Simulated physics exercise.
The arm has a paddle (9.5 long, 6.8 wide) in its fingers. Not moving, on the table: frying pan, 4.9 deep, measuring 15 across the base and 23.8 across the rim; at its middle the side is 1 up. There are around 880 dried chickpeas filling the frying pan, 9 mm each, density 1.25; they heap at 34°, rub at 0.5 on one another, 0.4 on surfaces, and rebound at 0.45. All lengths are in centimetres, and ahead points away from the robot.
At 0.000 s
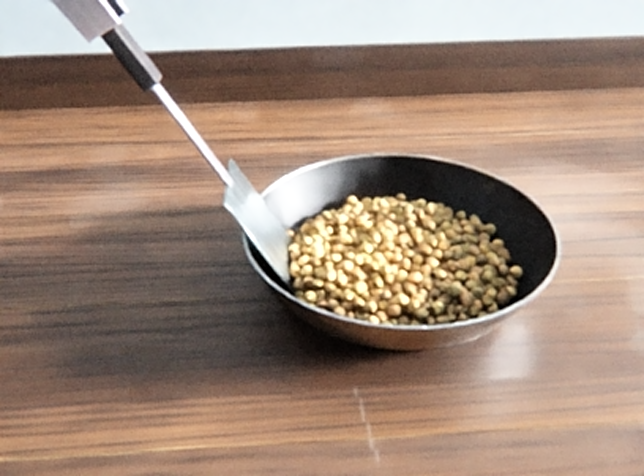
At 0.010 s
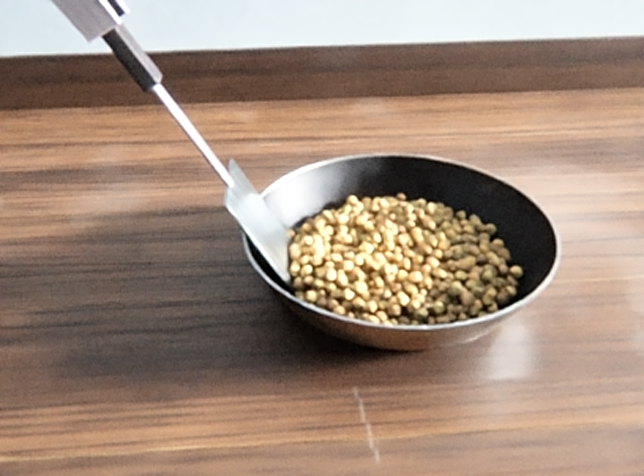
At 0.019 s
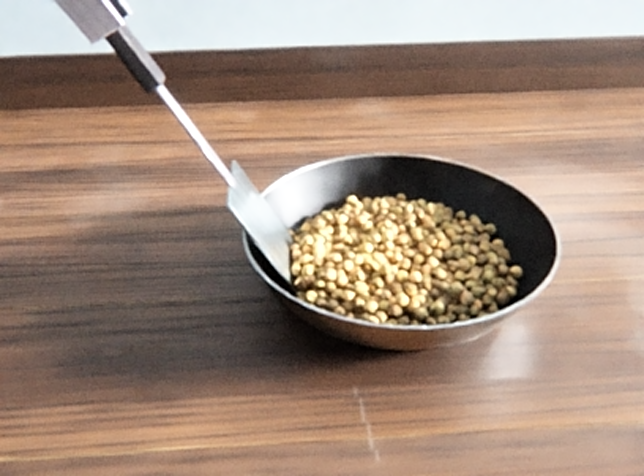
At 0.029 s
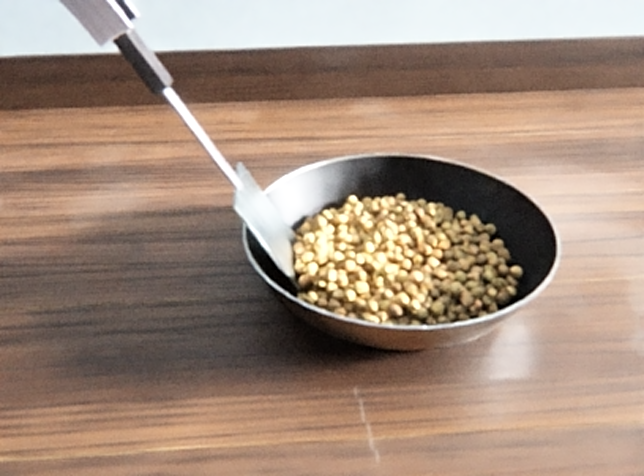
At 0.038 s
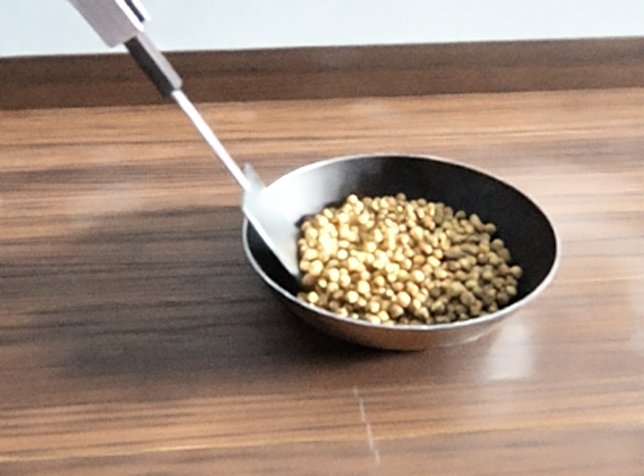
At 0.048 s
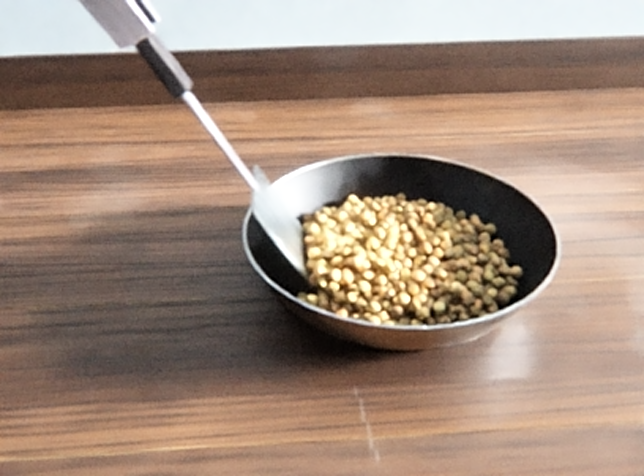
The clip shows a paddle held by a robot arm at the left inside edge of a dark frying pan of chickpeas on a wooden table, moving slightly right against the heap while the pan stays still.
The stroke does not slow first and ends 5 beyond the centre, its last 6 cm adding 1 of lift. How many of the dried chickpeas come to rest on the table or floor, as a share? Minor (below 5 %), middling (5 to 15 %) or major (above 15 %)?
Minor.
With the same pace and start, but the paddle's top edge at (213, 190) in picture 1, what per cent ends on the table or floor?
0 percent or so.
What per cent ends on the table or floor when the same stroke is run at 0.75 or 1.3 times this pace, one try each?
0 and 5 %.
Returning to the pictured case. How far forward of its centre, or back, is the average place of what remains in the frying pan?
Roughly 3.5 cm ahead of the centre.
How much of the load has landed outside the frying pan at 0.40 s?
Roughly 0 percent.
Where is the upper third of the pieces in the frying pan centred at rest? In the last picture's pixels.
You'll find it at about (489, 237).
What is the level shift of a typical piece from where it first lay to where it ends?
About 3 cm.
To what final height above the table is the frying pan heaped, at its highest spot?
About 5.5 cm above the table.
After 0.11 s, sloping 61°, highest piece 6 above the table; 885 in the frying pan.
After 0.17 s, sloping 61°, highest piece 6 above the table; 885 in the frying pan.
After 0.40 s, sloping 61°, highest piece 5 above the table; 884 in the frying pan, 1 on the table or floor.
After 1.45 s, sloping 61°, highest piece 5 above the table; 884 in the frying pan, 1 on the table or floor.
At rest, 884 in the frying pan, 1 on the table or floor. That is 0 % on the table or floor.
